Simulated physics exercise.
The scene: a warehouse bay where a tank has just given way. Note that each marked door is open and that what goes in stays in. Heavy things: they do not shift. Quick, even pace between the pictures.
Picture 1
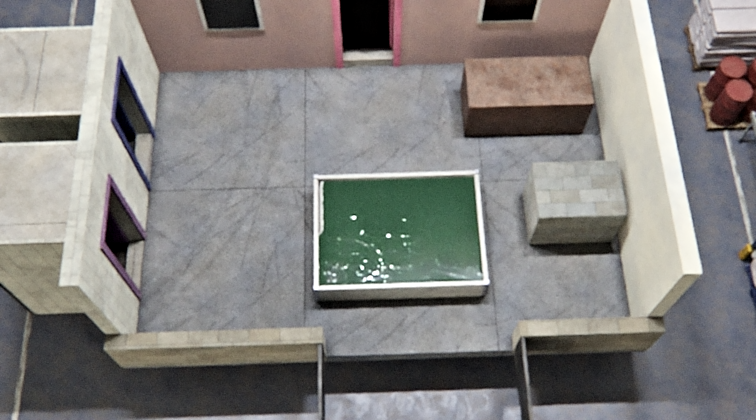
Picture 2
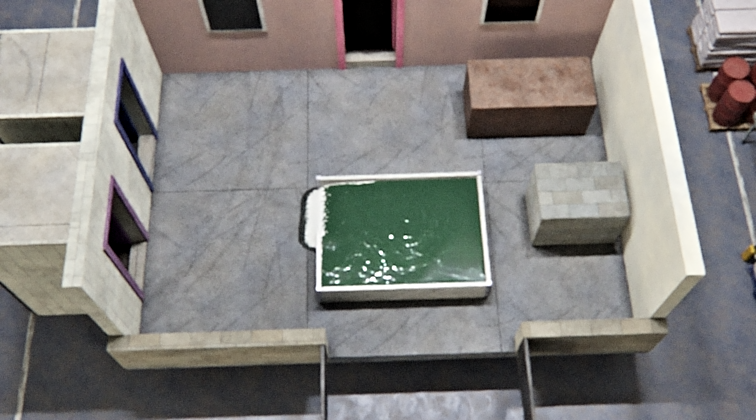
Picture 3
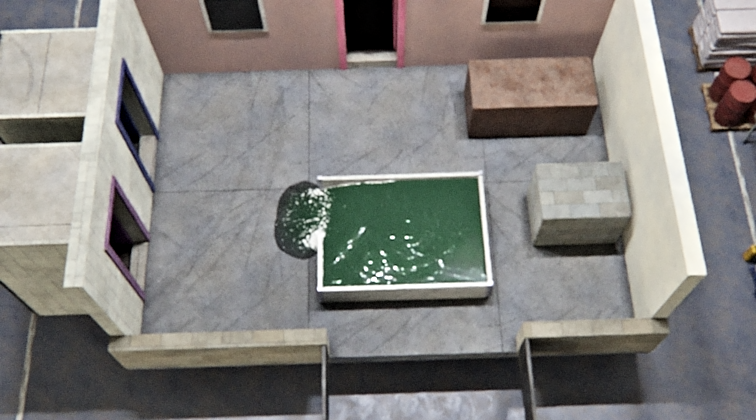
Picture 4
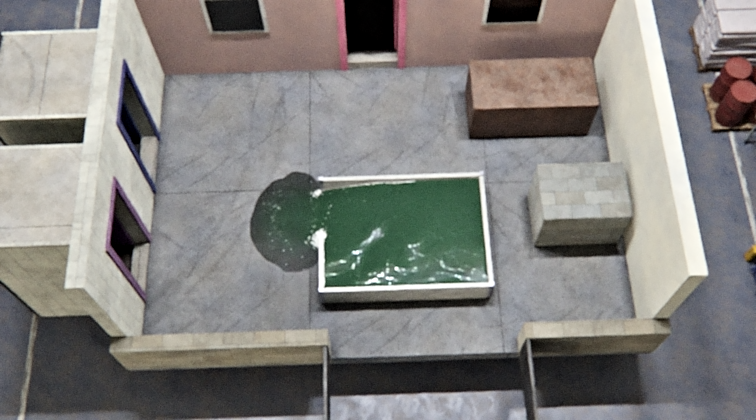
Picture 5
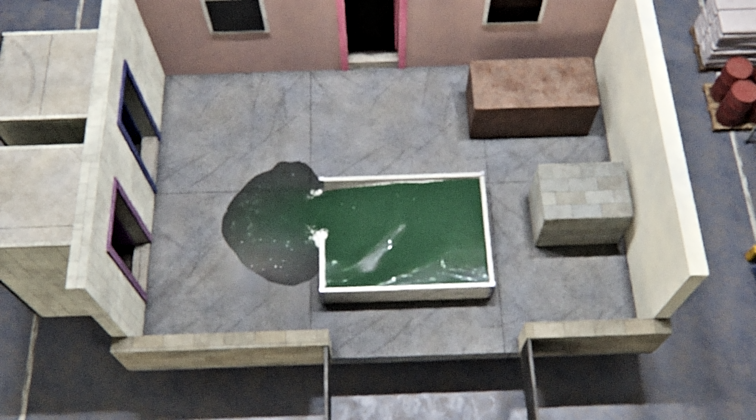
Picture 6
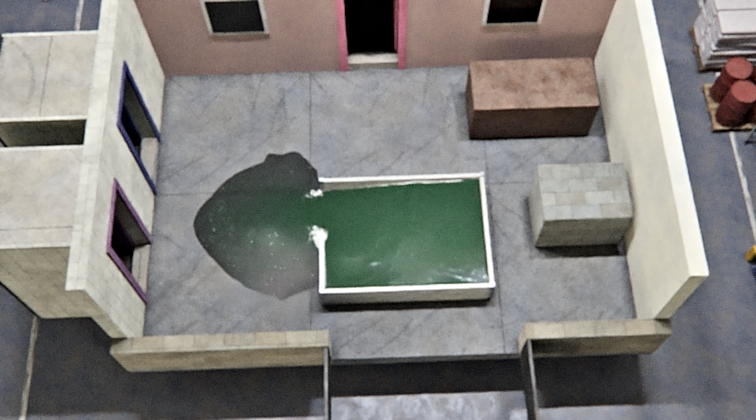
A tank of green water opens at its left side and water spreads leftward across the grey floor.
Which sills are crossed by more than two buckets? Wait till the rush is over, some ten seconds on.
At the end, the pink door will not go over two buckets, the purple door will be deluged, the blue door will not go over two buckets.
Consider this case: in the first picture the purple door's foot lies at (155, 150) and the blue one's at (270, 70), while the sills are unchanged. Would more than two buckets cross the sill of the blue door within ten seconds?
For the blue door, it remains below.
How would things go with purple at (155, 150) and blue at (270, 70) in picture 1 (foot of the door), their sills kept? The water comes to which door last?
The door marked pink is last.
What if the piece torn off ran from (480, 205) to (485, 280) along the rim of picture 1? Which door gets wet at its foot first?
That would be the one in pink.
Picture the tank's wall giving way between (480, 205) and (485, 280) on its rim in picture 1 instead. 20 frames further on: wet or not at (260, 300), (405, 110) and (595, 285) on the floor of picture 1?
Bone-dry, submerged, submerged.
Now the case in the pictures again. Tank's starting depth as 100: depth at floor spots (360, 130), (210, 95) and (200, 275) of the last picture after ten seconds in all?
Respectively near 6, 18 and 14 per cent.
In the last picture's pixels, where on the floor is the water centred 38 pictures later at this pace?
Roughly (314, 213).
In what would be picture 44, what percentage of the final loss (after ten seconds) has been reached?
Estimate: 60 %.
A moment on, water covers 25 % of the floor; the pink door not reached, the purple door wet at the sill, nothing in, the blue door wet at the sill, nothing in.
Next, water covers 35 % of the floor; the pink door not reached, the purple door under two buckets in, the blue door wet at the sill, nothing in.
Then, water covers 35 % of the floor; the pink door not reached, the purple door over two buckets in, the blue door wet at the sill, nothing in.
Later, water covers 70 % of the floor; the pink door wet at the sill, nothing in, the purple door far over two buckets in, the blue door wet at the sill, nothing in.
In the end, water covers 90 % of the floor; the pink door wet at the sill, nothing in, the purple door far over two buckets in, the blue door wet at the sill, nothing in.
